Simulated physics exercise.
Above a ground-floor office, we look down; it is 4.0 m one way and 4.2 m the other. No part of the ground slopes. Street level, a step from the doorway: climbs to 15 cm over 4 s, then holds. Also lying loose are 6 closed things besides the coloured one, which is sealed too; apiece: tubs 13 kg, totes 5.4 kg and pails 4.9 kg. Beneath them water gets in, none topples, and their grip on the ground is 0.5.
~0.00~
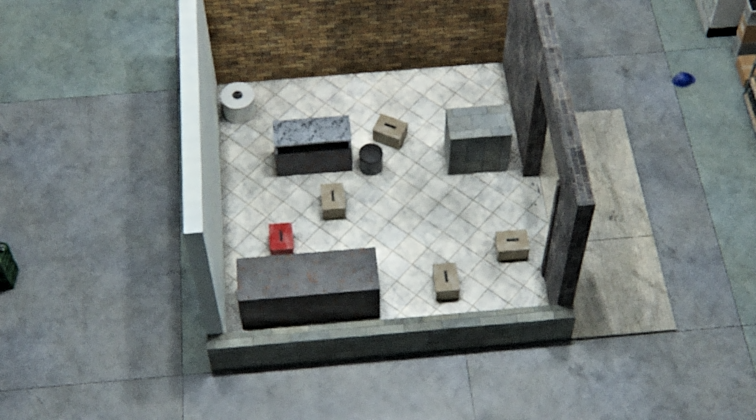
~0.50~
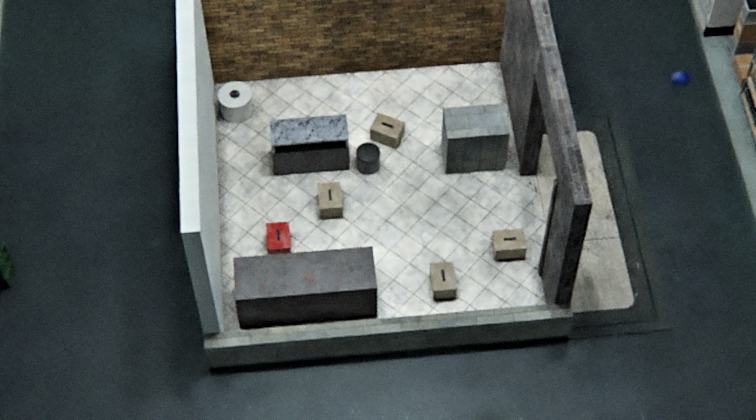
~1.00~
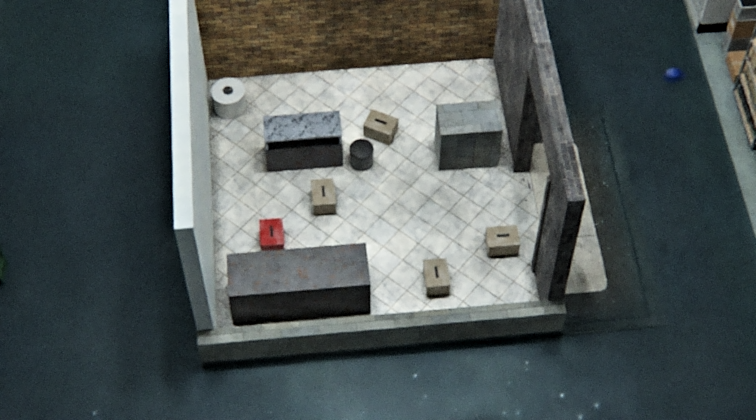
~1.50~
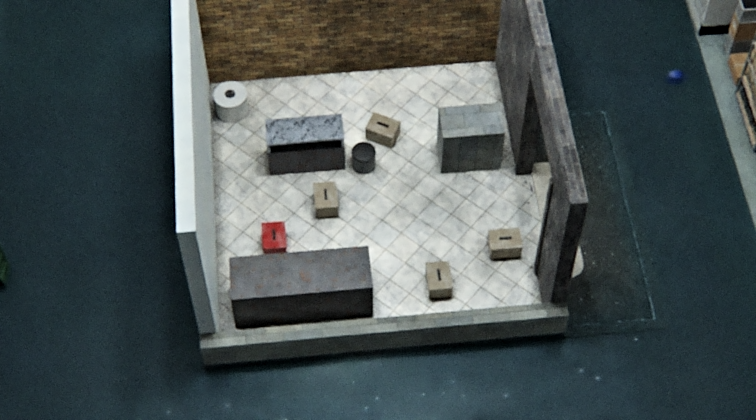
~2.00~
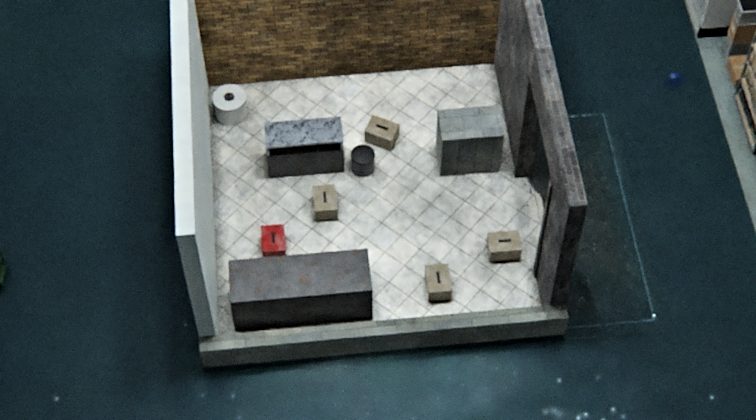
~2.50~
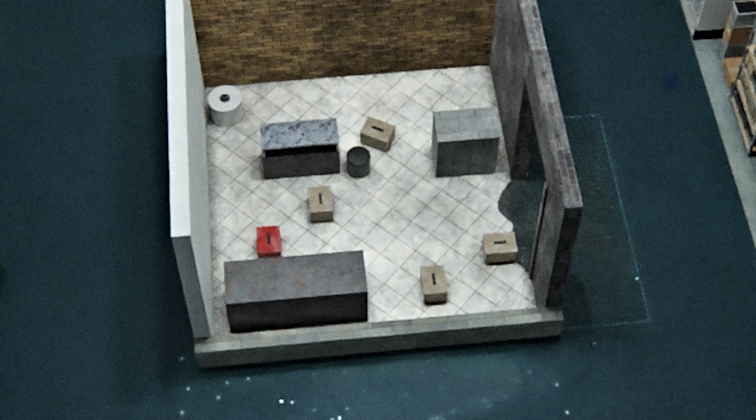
Dark water spreads over the pale ground around a roofless room with a tiled floor, then creeps across the slab outside the doorway on the right until that is covered too. Finally a small patch edges inside onto the tiles, while the red box, tan boxes and dark blocks stay put.
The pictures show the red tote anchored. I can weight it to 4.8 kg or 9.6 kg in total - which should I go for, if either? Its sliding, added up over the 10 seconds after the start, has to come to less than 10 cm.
Neither will work.
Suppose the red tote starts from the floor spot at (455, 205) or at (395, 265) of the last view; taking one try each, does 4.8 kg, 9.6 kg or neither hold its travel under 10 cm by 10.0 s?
In order, no load succeeds and no load succeeds.
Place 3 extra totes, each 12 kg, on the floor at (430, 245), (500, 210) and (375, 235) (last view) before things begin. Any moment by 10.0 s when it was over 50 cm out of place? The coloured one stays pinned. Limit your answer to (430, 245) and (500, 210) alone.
The first is further, the second further.
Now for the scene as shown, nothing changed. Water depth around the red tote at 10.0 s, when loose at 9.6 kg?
Something like 11 centimetres.
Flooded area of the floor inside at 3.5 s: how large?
Some 1.5 m2.
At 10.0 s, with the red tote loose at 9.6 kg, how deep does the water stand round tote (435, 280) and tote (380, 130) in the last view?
I'd put it at 8 cm and 2 cm respectively.
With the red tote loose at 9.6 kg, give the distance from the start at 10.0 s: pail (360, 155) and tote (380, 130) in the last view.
In that order: 20 cm, 0 cm.
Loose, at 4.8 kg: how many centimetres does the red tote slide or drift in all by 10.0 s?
Adding it all up, something like 80 cm.
After 3.5 s the red tote would be 0 cm from its start with 4.8 kg and 0 cm from its start with 9.6 kg; 0 cm of water round it then.
After 4.5 s the red tote would be 0 cm from its start with 4.8 kg and 0 cm from its start with 9.6 kg; 0 cm of water round it then.
After 7.0 s the red tote would be 60 cm from its start with 4.8 kg and 17 cm from its start with 9.6 kg; 4 cm of water round it then.
After 10.0 s the red tote would be 54 cm from its start with 4.8 kg and 51 cm from its start with 9.6 kg; 11 cm of water round it then.
